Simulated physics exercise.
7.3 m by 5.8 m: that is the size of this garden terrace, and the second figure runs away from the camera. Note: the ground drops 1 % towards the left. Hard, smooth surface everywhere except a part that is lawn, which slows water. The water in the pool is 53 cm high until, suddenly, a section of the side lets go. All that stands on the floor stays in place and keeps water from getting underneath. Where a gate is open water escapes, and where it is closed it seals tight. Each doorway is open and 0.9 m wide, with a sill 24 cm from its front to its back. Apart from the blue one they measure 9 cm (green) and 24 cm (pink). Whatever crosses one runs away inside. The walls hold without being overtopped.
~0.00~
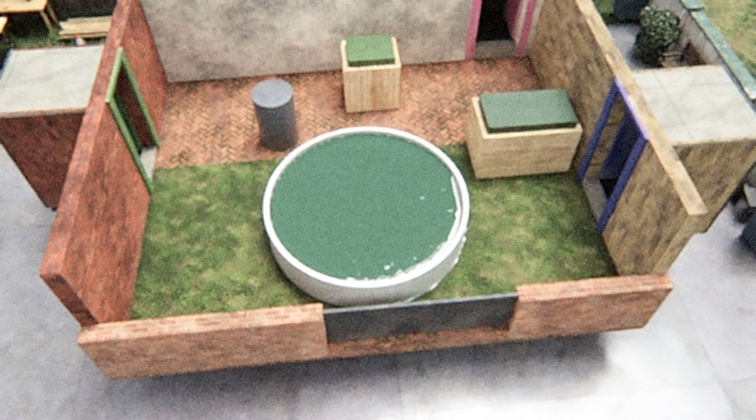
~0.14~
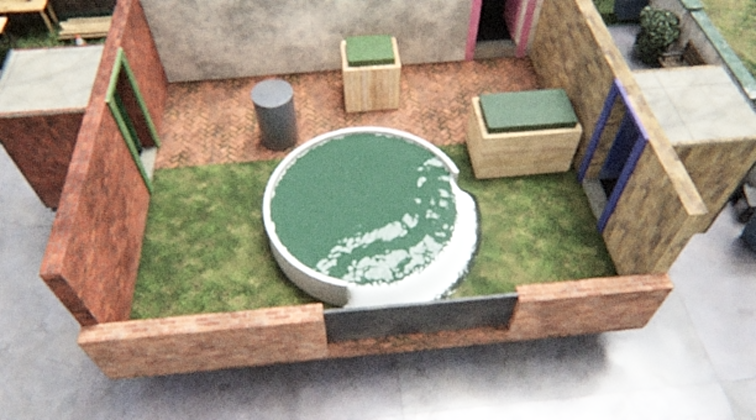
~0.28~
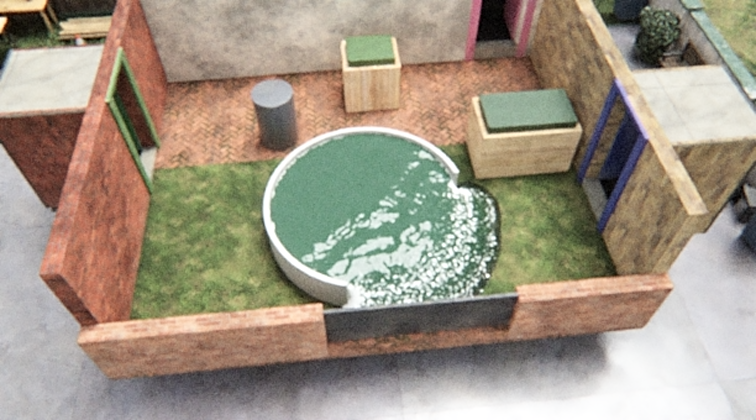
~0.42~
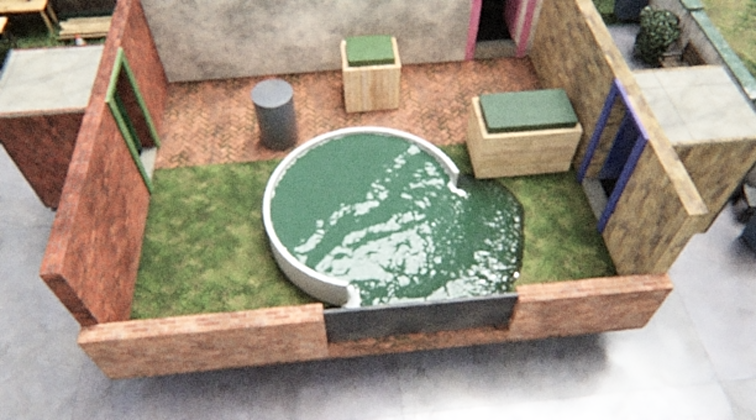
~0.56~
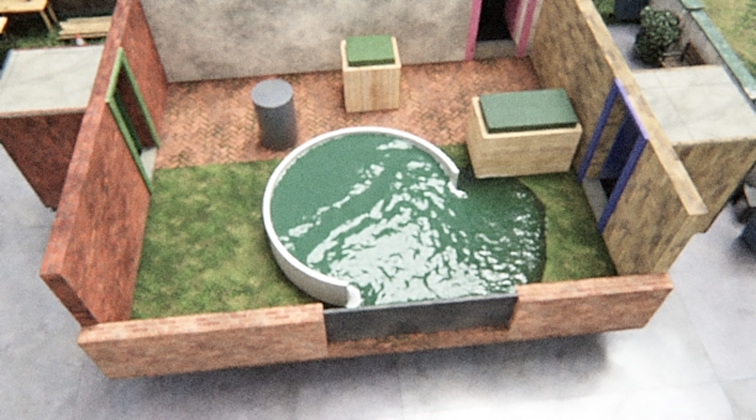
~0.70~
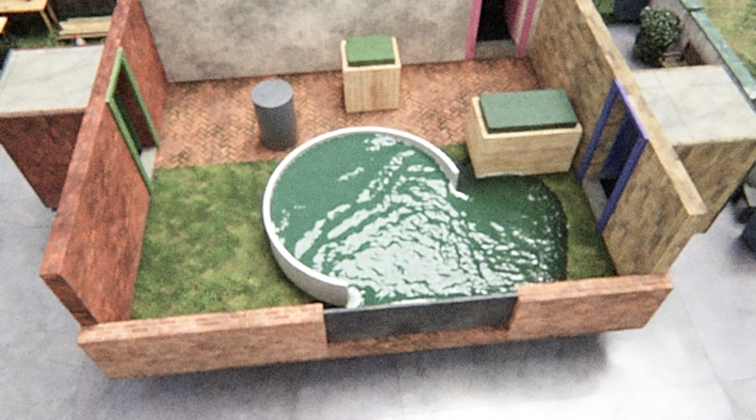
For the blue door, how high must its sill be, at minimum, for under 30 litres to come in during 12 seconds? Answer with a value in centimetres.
It must be roughly 27 cm high.
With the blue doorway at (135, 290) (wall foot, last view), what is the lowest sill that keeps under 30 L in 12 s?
Roughly 6.5 cm, give or take.
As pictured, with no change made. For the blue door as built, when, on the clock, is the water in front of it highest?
The level tops out near 3.6 seconds.
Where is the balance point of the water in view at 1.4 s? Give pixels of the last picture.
The water is centred near (401, 239).
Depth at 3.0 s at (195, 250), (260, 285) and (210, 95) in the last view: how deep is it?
Roughly 3, 4 and 0 cm, in turn.
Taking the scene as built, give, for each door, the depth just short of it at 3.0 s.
Depths, in cm - green: 0, blue: 28, pink: 0.
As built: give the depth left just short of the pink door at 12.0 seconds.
Lab note: Depth approx. 6.0 cm.
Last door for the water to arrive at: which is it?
The green door.
After 1.4 s water covers 25 % of the floor, deepest (36 cm) near (380, 327); 17 cm at the blue door, 0 litres in over its 14 cm sill.
After 3.0 s water covers 40 % of the floor, deepest (43 cm) near (563, 175); 28 cm at the blue door, 51 litres in over its 14 cm sill.
After 12.0 s water covers 100 % of the floor, deepest (18 cm) near (485, 199); 14 cm at the blue door, 220 litres in over its 14 cm sill.
At the blue door as built, the water arrived by 1.1 s and peaked near 33 cm at 3.6 s.
Run again over the same 12 s with other heights there, 46 litres in over 25 cm, 6 litres over 33.5 cm. The limit of 30 litres is kept from about 27 cm up.
